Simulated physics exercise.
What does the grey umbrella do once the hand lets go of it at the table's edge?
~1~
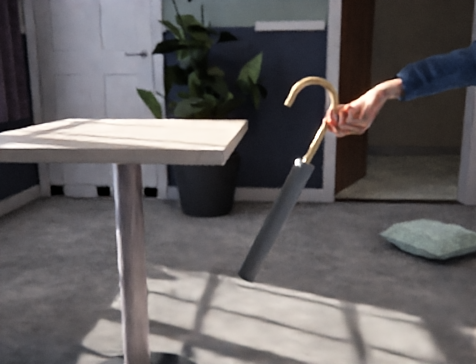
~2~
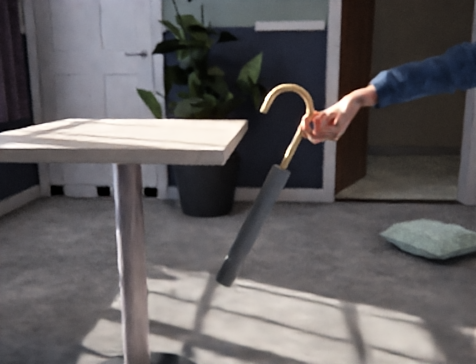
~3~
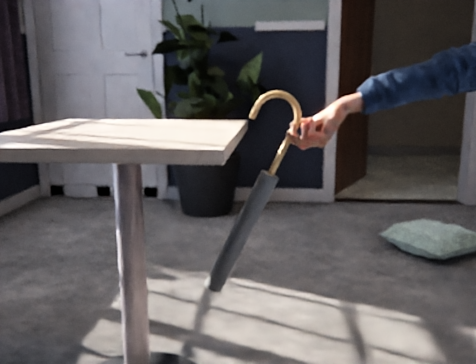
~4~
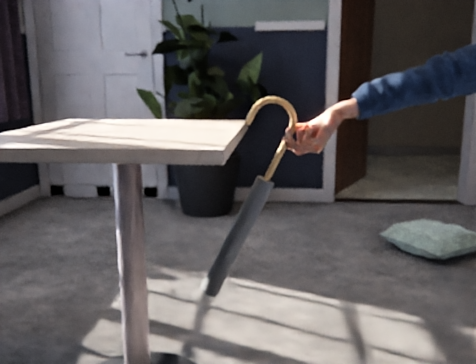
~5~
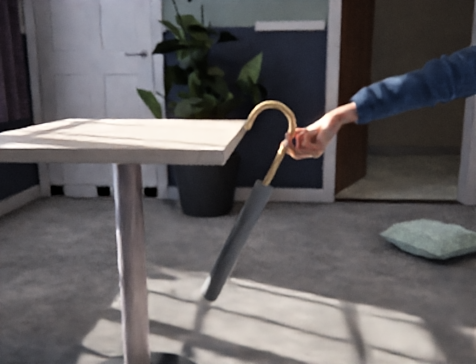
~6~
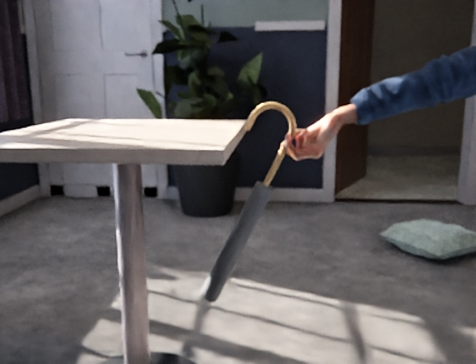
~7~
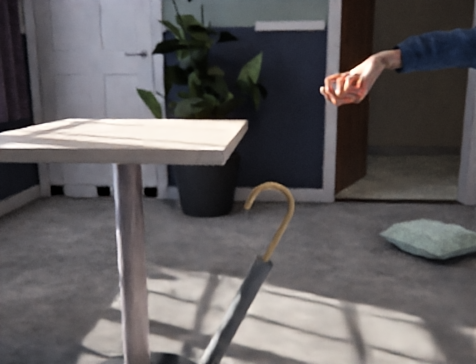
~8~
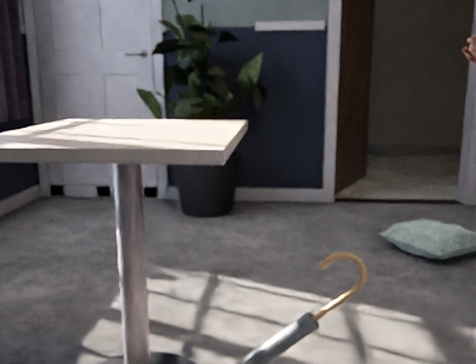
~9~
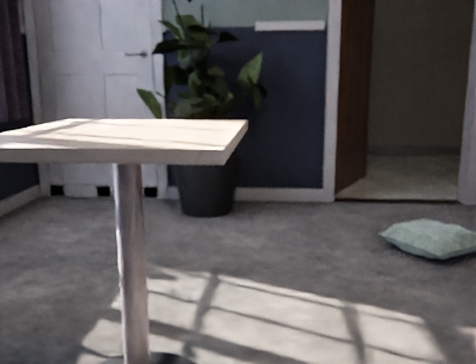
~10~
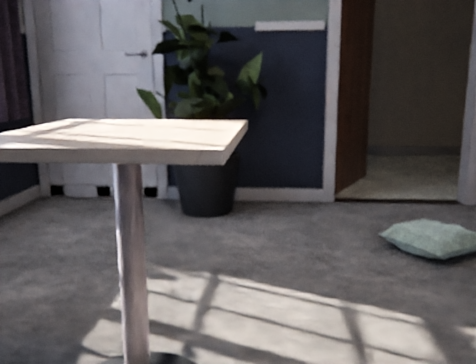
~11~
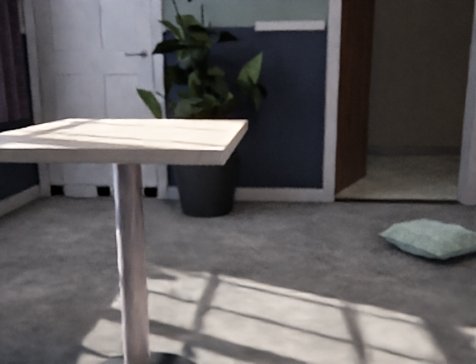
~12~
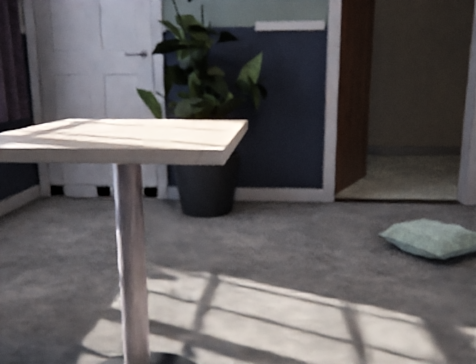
It does not stay hooked on the table. It slips off the edge and falls to the floor, tipping to the right as it drops out of view.
